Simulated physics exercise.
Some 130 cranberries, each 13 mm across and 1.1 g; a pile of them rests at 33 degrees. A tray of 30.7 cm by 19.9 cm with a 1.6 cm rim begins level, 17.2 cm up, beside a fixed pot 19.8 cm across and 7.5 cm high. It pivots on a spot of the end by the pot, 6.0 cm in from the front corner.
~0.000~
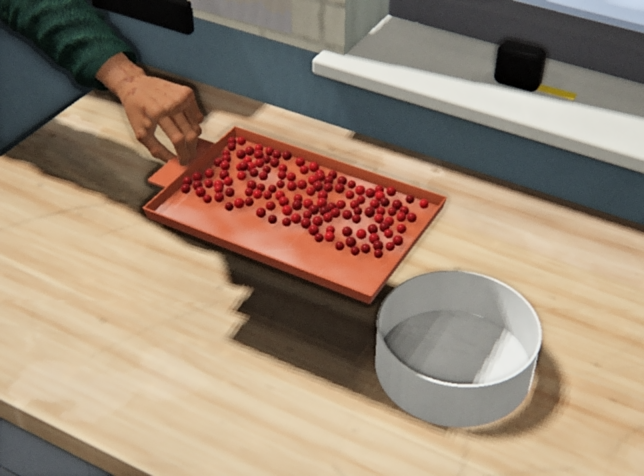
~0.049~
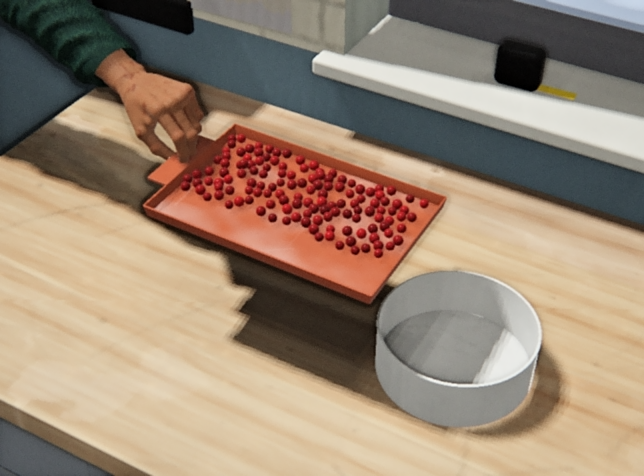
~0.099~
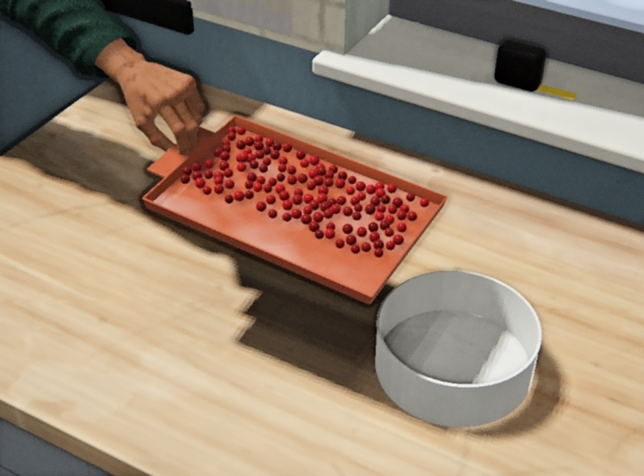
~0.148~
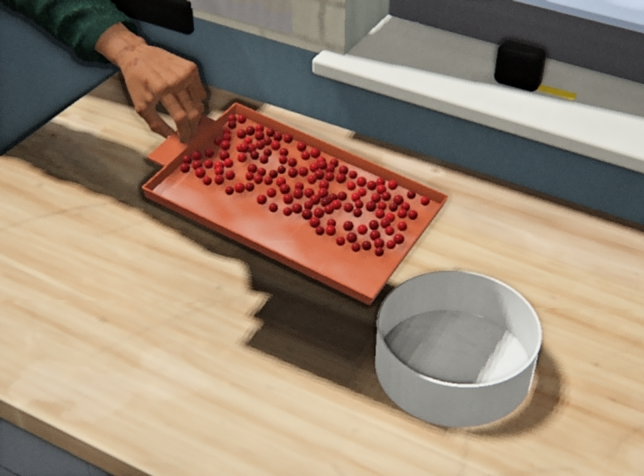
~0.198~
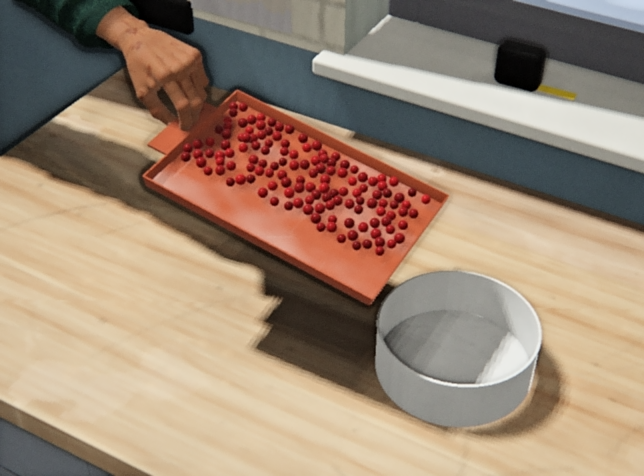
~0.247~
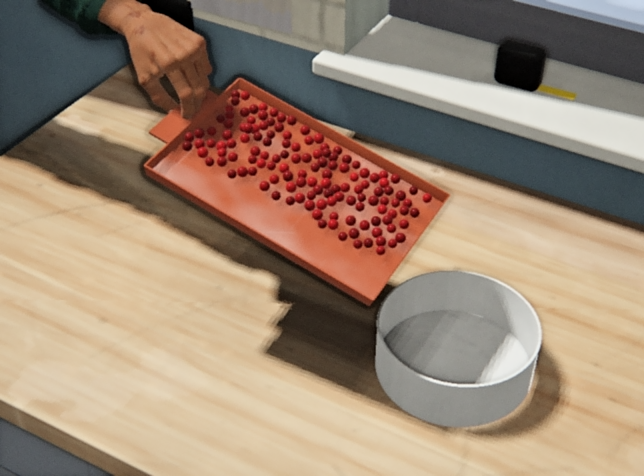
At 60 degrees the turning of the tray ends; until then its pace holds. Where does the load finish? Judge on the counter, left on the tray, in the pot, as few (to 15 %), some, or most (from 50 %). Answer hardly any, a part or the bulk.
Counter hardly any, tray the bulk, pot hardly any.
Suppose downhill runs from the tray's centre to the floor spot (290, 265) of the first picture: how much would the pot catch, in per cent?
About 0 per cent.
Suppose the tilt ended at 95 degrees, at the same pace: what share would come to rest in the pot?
Then about 75 per cent.
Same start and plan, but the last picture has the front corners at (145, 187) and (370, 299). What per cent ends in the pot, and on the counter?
Pot 0, counter 5.
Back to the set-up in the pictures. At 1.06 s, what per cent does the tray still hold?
Roughly 90 per cent.
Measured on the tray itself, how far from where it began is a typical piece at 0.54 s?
About 6 cm.
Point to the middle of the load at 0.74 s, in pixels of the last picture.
Around (386, 219).
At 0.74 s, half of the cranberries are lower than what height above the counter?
Some 22 cm.
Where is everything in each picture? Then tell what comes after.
Tray tilt 0 degrees, front corners at (147, 207) and (370, 293); middle of the pieces at (298, 199); pot at (459, 325), in the first frame.
Tray tilt 1 degrees, front corners at (146, 205) and (370, 293); middle of the pieces at (298, 197), in the second frame.
Tray tilt 3 degrees, front corners at (146, 198) and (371, 294), lowest corner right front; middle of the pieces at (299, 193), in the third frame.
Tray tilt 7 degrees, front corners at (146, 187) and (371, 295), lowest corner right front; middle of the pieces at (299, 187), in the fourth frame.
Tray tilt 11 degrees, front corners at (146, 176) and (372, 296), lowest corner right front; middle of the pieces at (301, 180), in the fifth frame.
Tray tilt 14 degrees, front corners at (148, 165) and (372, 297), lowest corner right front; middle of the pieces at (302, 174); pot at (459, 325). Its pace works out near 75 degrees a second, in the sixth frame.
Then, at 0.54 s, tilt 37 degrees; the tray holds 100 %, the pot 0 %.
Then, at 0.74 s, tilt 52 degrees; the tray holds 100 %, the pot 0 %.
Then, at 1.06 s, tilt 60 degrees; the tray holds 90 %, the pot 5 %.
At rest (1.7 s), counter 5 %, tray 90 %, pot 5 %.
